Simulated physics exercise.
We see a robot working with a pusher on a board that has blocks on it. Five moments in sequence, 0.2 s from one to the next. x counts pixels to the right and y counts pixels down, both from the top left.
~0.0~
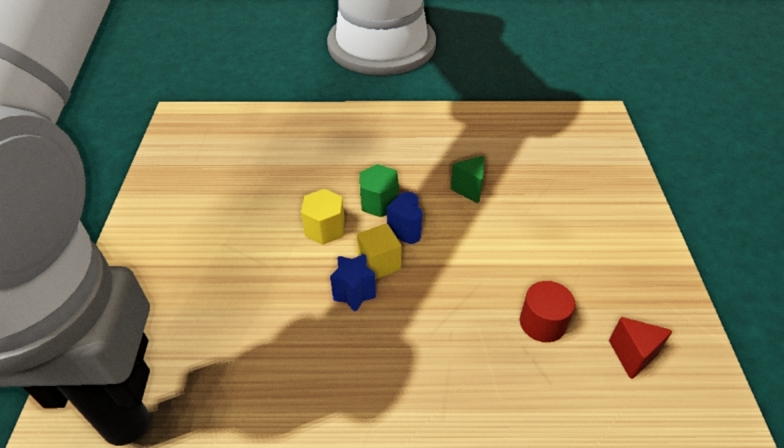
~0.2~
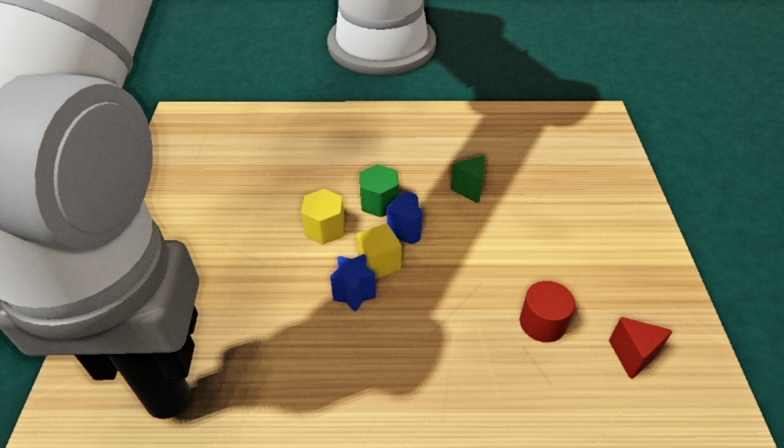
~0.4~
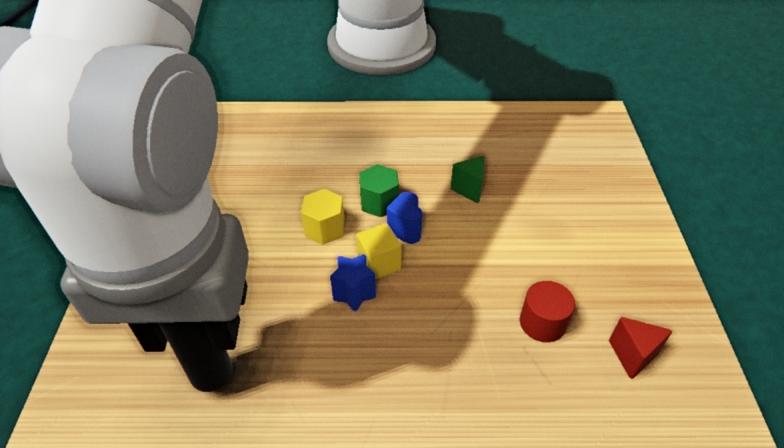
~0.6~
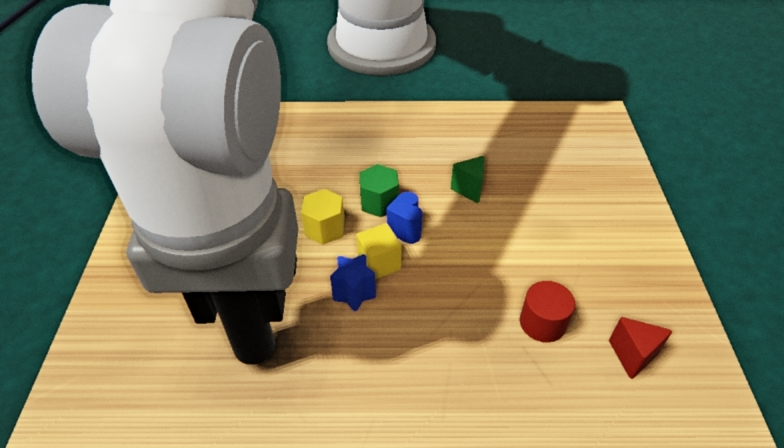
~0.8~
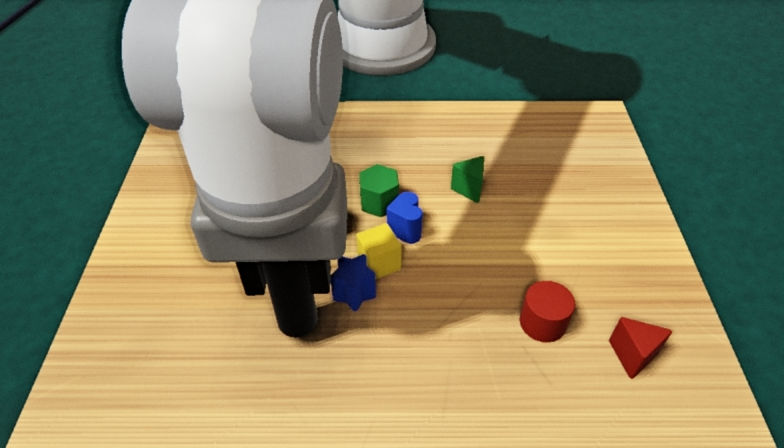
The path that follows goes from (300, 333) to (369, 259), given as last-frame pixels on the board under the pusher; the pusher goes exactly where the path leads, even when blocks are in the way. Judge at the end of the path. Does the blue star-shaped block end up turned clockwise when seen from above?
Yes, it checks out.
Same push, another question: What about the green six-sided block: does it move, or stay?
By the last moment of the path, the green six-sided block has stayed put.
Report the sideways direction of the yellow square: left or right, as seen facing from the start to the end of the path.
Pushed right.
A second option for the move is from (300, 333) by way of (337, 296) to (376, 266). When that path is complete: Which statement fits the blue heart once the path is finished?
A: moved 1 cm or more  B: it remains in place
Answer: A.
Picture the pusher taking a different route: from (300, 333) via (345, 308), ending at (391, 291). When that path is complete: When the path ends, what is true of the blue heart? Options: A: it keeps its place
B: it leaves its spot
My answer is option B.
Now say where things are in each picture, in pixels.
In the first picture, pusher's lower end at (126, 424); yellow six-sided block at (322, 204); blue star-shaped block at (352, 269); yellow square at (379, 239); green six-sided block at (379, 178); blue heart at (406, 205).
In the second picture, pusher at (169, 399); blocks still.
In the third picture, pusher at (212, 373); blocks still.
In the fourth picture, pusher at (255, 347); blocks still.
In the fifth picture, pusher at (298, 321); yellow six-sided block hidden; blue star-shaped block at (352, 269); yellow square at (379, 239); green six-sided block at (379, 178); blue heart at (406, 205).
On the path given first. Halfway along, pusher at (335, 282); blue star-shaped block at (368, 260), turned 40° clockwise; yellow square at (388, 236), turned 30° anticlockwise.
At the end, pusher at (368, 247); yellow six-sided block still; blue star-shaped block at (402, 232), turned 55° clockwise; yellow square at (426, 214), turned 15° anticlockwise; green six-sided block still; blue heart at (430, 188), turned 30° anticlockwise.
